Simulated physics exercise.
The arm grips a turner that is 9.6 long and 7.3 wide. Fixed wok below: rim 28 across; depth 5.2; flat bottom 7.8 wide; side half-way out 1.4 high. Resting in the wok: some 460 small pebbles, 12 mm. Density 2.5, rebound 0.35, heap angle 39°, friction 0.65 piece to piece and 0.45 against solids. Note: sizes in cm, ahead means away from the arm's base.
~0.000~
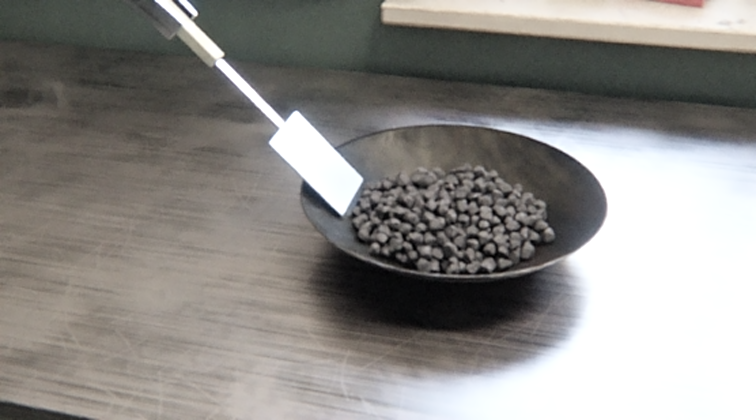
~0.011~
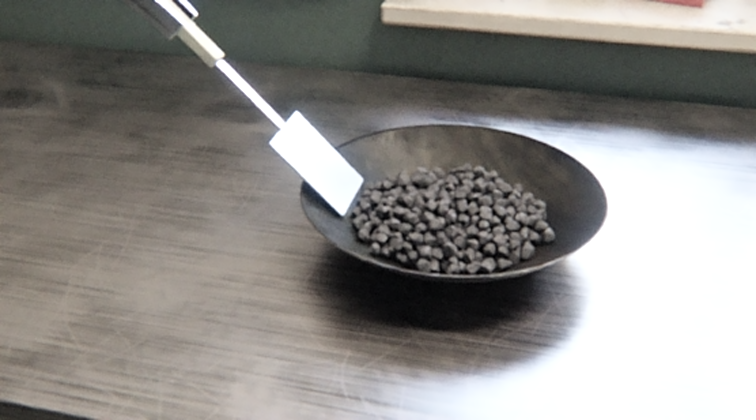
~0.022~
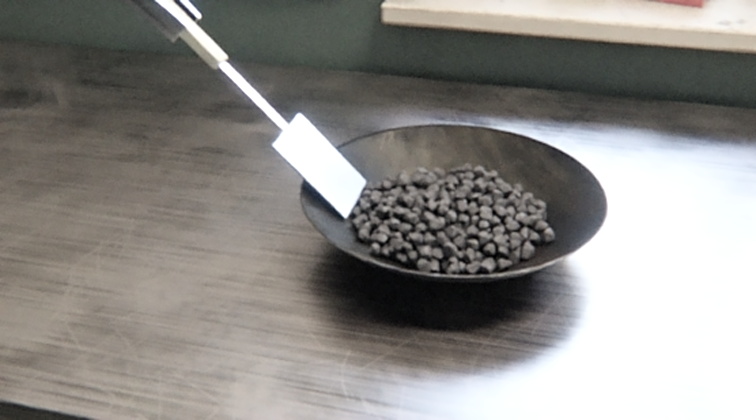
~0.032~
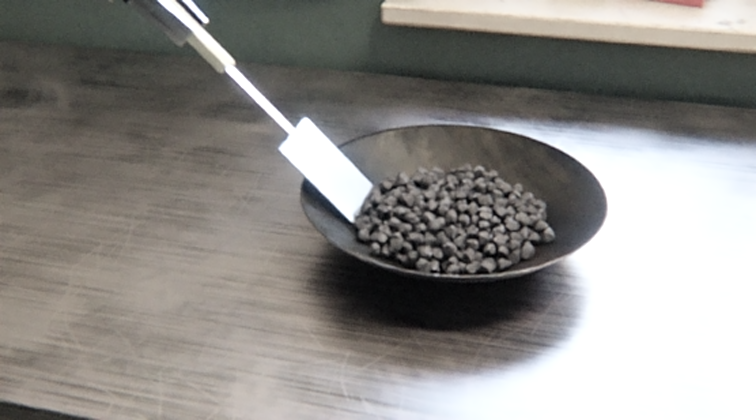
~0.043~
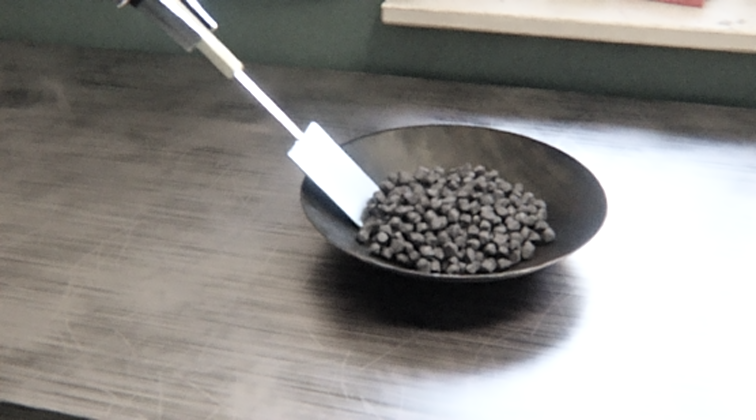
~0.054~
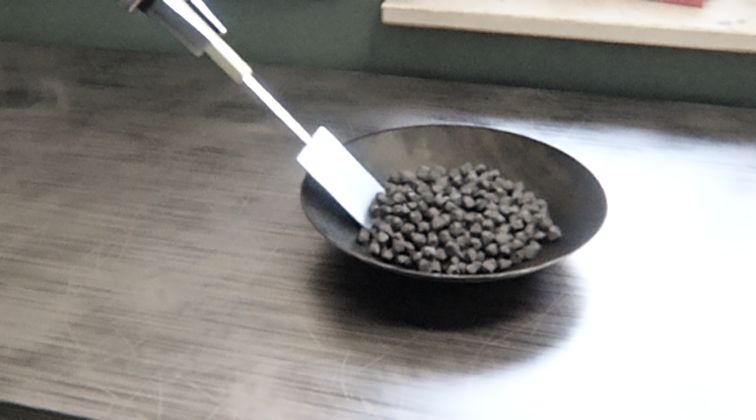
White turner on a mechanical arm sliding slowly down into a dark wok, nudging the left edge of a heap of pebbles.
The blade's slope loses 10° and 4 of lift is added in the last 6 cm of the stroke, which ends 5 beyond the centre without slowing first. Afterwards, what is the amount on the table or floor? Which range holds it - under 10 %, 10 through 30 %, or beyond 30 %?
The range under 10 % holds it.
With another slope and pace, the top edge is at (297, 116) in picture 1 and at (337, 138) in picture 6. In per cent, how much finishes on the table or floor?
About 15 per cent.
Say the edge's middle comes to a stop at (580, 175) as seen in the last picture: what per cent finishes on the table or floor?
Around 40 percent ends on the table or floor.
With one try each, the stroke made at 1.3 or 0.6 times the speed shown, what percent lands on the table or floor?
Some 15 and 0 per cent.
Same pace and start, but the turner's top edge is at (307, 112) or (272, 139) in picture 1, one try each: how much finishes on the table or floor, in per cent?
Roughly 5% and 5%.
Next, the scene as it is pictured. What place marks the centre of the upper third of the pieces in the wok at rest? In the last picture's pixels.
Close to pixel (552, 209).
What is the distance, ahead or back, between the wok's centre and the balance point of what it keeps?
Ahead, by around 5.0 cm.
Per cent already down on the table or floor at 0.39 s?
That would be near 0 per cent, give or take.
After 0.11 s, sloping 45°, highest piece 6 above the table; 463 in the wok.
After 0.16 s, sloping 41°, highest piece 7 above the table; 461 in the wok, 2 on the blade or in flight.
After 0.39 s, sloping 35°, highest piece 7 above the table; 449 in the wok, 8 on the table or floor, 6 on the blade or in flight.
After 1.44 s, sloping 35°, highest piece 7 above the table; 447 in the wok, 16 on the table or floor.
At rest, 447 in the wok, 16 on the table or floor. That is 3 % on the table or floor.
